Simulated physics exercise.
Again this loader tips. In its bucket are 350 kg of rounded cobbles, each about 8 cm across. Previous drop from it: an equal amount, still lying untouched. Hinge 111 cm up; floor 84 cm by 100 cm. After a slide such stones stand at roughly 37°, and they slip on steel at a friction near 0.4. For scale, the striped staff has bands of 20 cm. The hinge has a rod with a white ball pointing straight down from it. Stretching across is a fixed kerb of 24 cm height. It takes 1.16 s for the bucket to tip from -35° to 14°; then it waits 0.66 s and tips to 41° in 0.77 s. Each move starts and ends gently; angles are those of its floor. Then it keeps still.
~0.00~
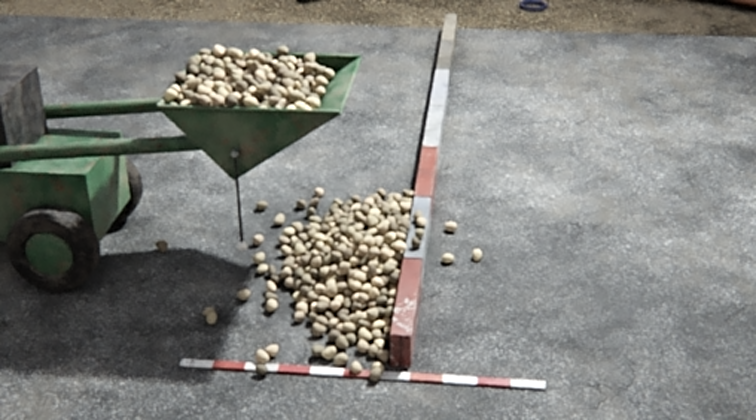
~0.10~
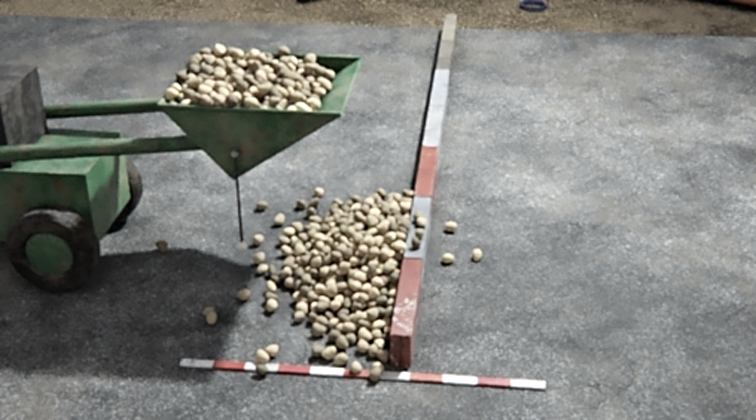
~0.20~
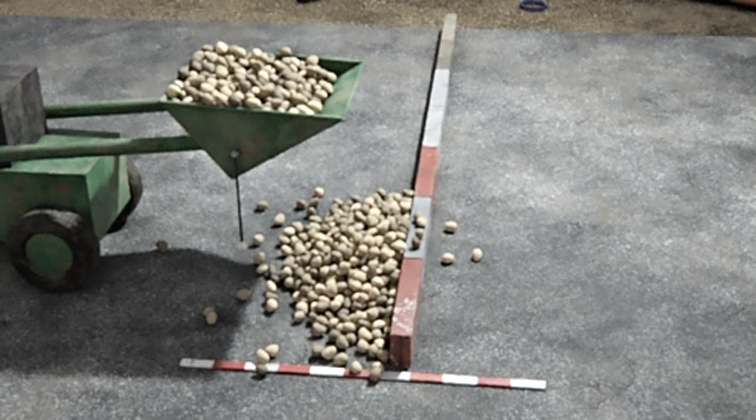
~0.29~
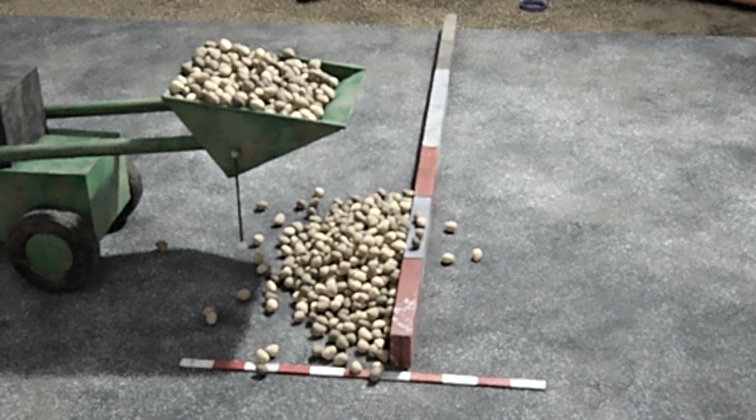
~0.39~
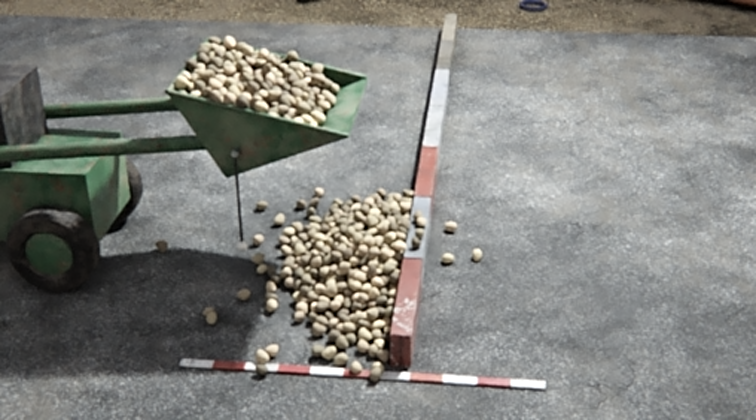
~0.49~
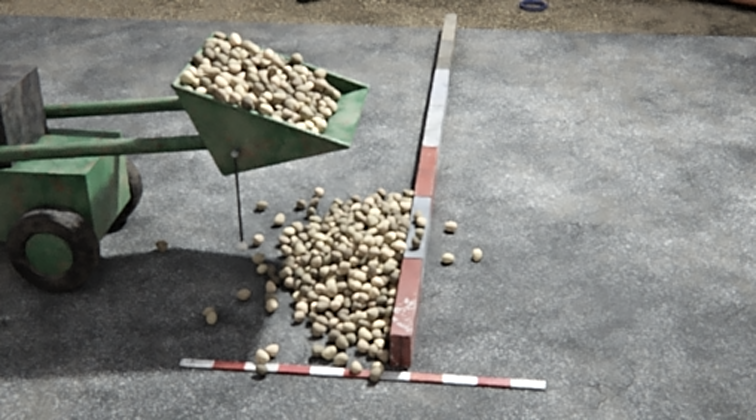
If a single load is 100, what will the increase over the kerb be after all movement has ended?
The increase will be around 13 per cent.
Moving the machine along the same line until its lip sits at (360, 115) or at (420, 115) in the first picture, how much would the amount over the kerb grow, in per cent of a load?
25 %, then 90 %.
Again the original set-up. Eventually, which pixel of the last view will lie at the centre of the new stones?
Their middle is at about (367, 244).
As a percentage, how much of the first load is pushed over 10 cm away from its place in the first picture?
Around 5 in a hundred.
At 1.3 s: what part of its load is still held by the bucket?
About 95 per cent is held.
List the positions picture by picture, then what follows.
Lip at (340, 113), floor tilted -35°, highest stones at (244, 59). The earlier load is highest near (391, 231), 28 cm above ground level, 99 % on this side of the kerb, 1 % over the kerb, in the first frame.
The bucket is at -34°, its lip at (341, 115); the top of the load is at (236, 59); the stones move at 0.1 m/s on average, in the second frame.
Lip at (343, 119), floor tilted -31°, highest stones at (222, 58); the stones move at 0.2 m/s on average, in the third frame.
The bucket is at -27°, its lip at (345, 127); the top of the load is at (226, 56); the stones move at 0.2 m/s on average, in the fourth frame.
The bucket is at -22°, its lip at (348, 136); the top of the load is at (218, 51); the stones move at 0.2 m/s on average, in the fifth frame.
Lip at (349, 147), floor tilted -16°, highest stones at (224, 46); the stones move at 0.3 m/s on average, in the sixth frame.
After 0.9 s the floor is at 6°; in per cent of one load, 100 in the bucket, 99 on this side of the kerb, 1 over the kerb; the foremost stones are at (432, 237).
After 1.3 s the floor is at 14°; in per cent of one load, 95 in the bucket, 104 on this side of the kerb, 1 over the kerb; the foremost stones are at (432, 237).
After 3.0 s the floor is at 41°; in per cent of one load, 0 in the bucket, 187 on this side of the kerb, 13 over the kerb; the foremost stones are at (570, 271).
After 5.5 s the floor is at 41°; in per cent of one load, 0 in the bucket, 186 on this side of the kerb, 14 over the kerb; the foremost stones are at (572, 271). Net gain over the kerb, 13.
